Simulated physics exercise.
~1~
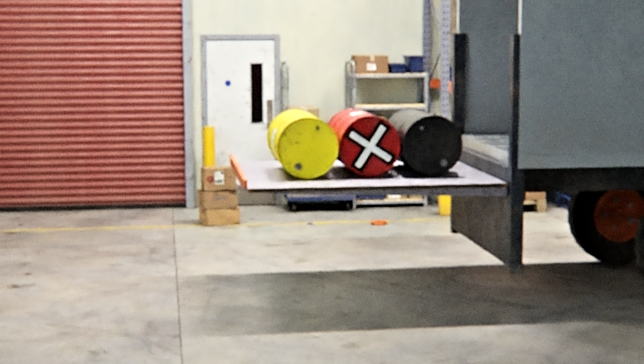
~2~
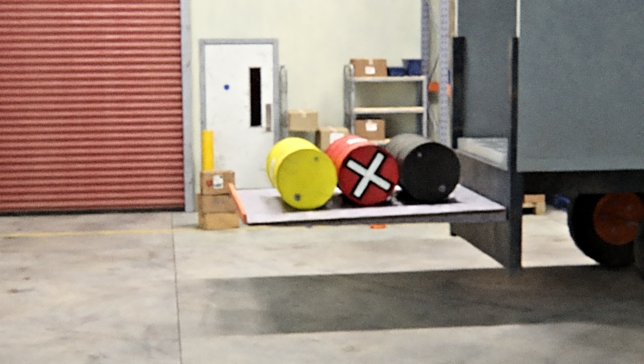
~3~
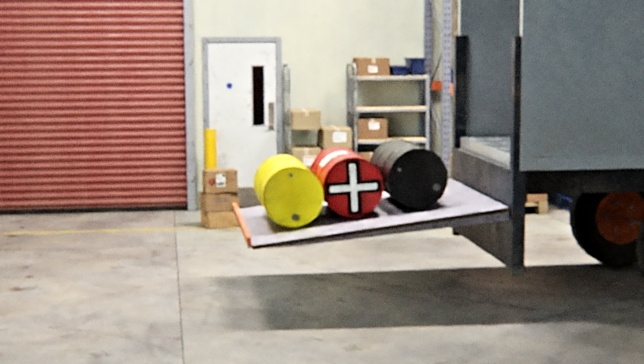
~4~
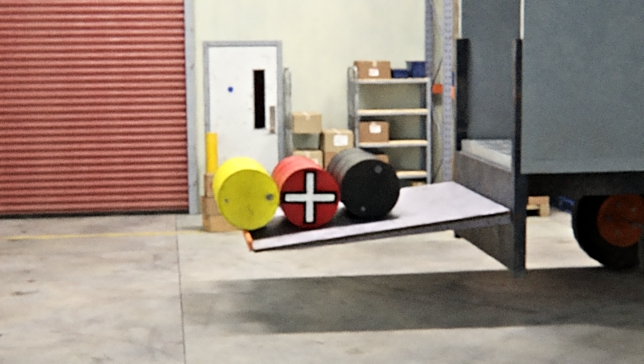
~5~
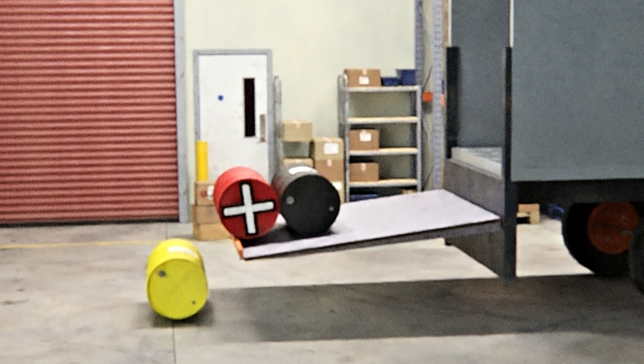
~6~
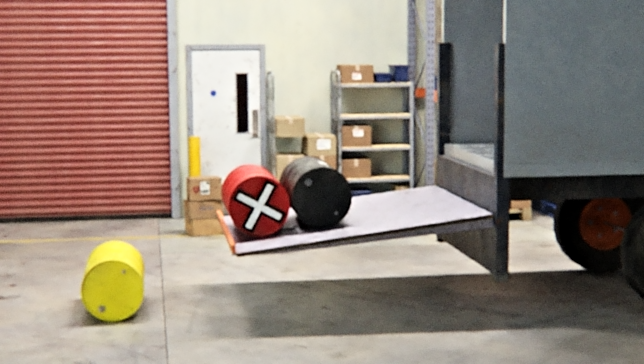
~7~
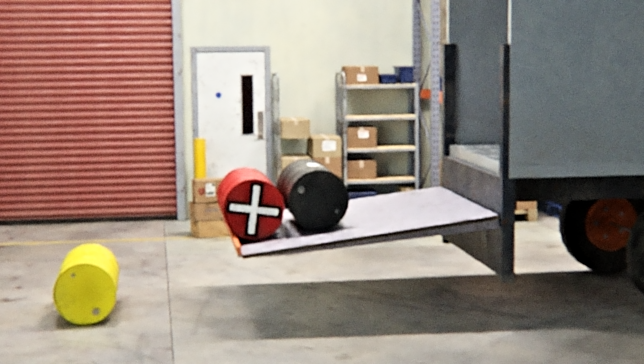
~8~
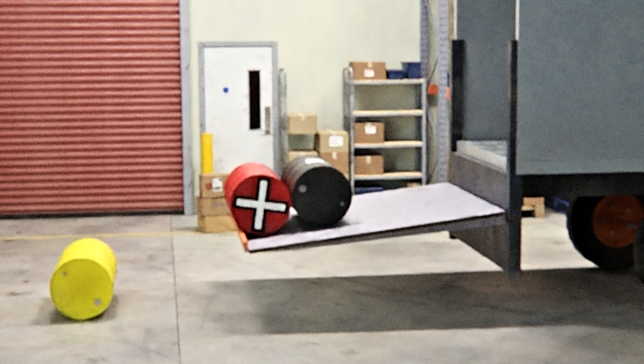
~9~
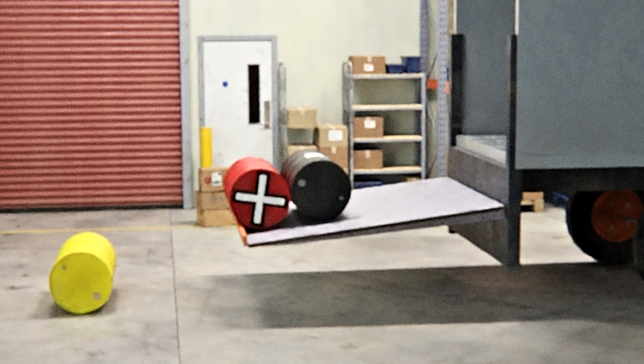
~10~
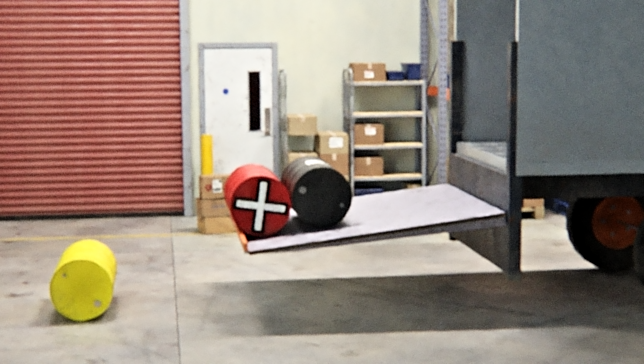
A yellow drum rolls off the tilting lift platform while red and black drums stay on.
